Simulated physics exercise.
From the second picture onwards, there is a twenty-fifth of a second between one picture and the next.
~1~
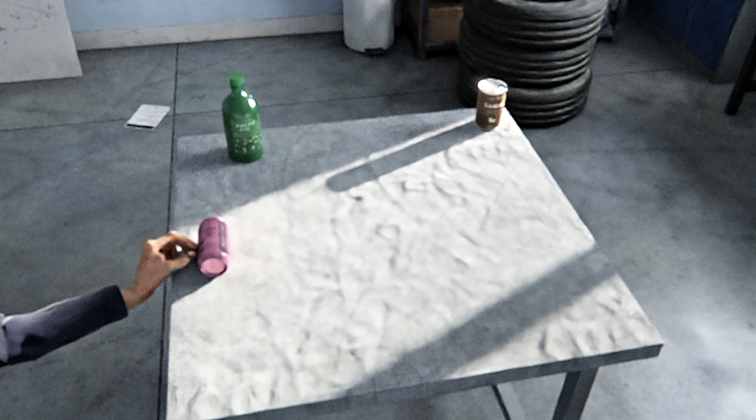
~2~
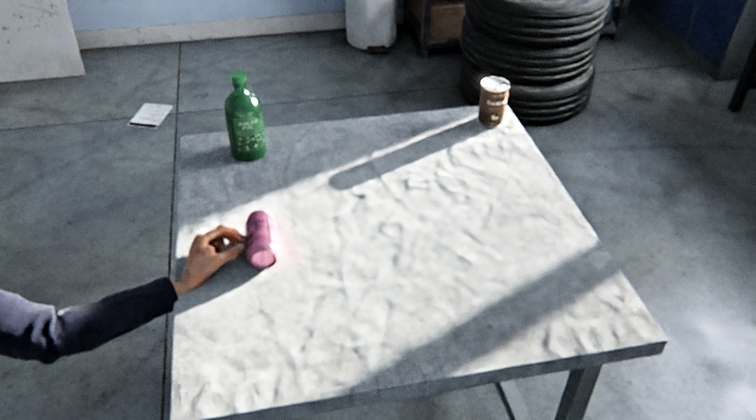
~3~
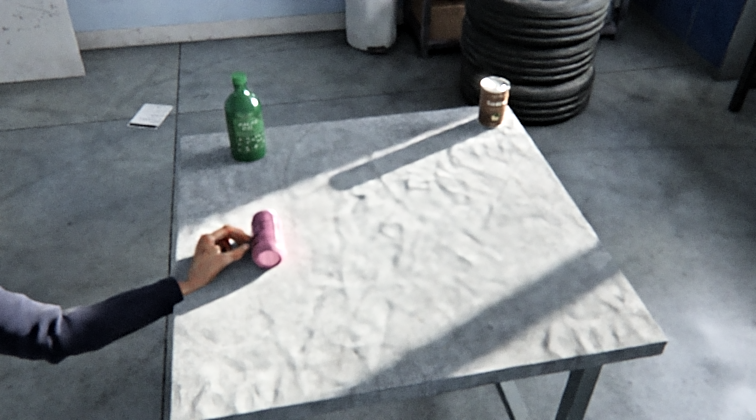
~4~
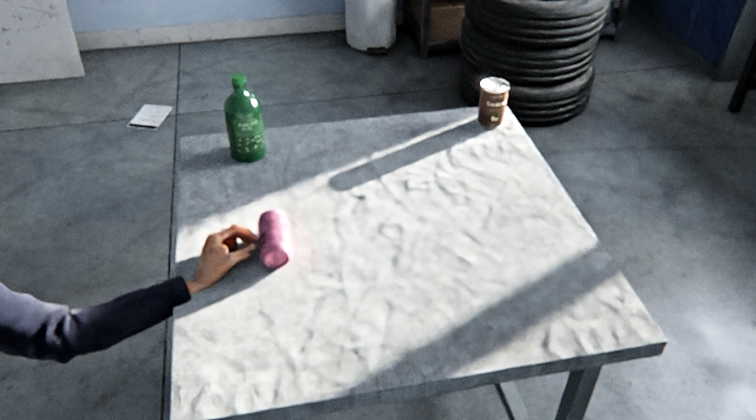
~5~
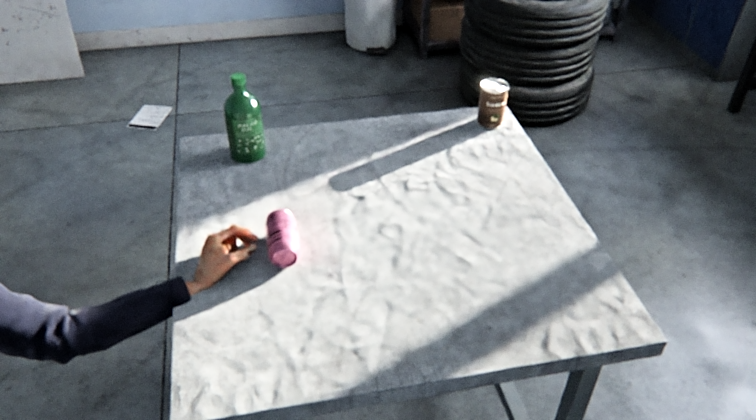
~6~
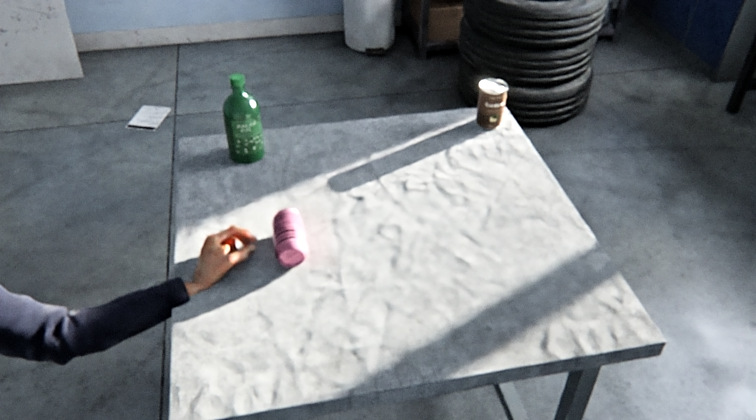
At first, a hand at the left edge of a grey table holds a pink can lying on its side, with a green bottle and a brown can standing farther back. The hand moves the pink can right, then stays nearly still as the can rolls a little farther right, away from the fingers.
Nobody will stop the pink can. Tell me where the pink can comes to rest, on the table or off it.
It rests on the table.
Then, 0.20 s after the last picture, pink can rolled about its own width near (321, 234).
Then, 0.40 s after the last picture, pink can rolled well along near (343, 231).
At rest, moved from the start, pink can. Seen from the same camera at the end, pink can near (355, 229).
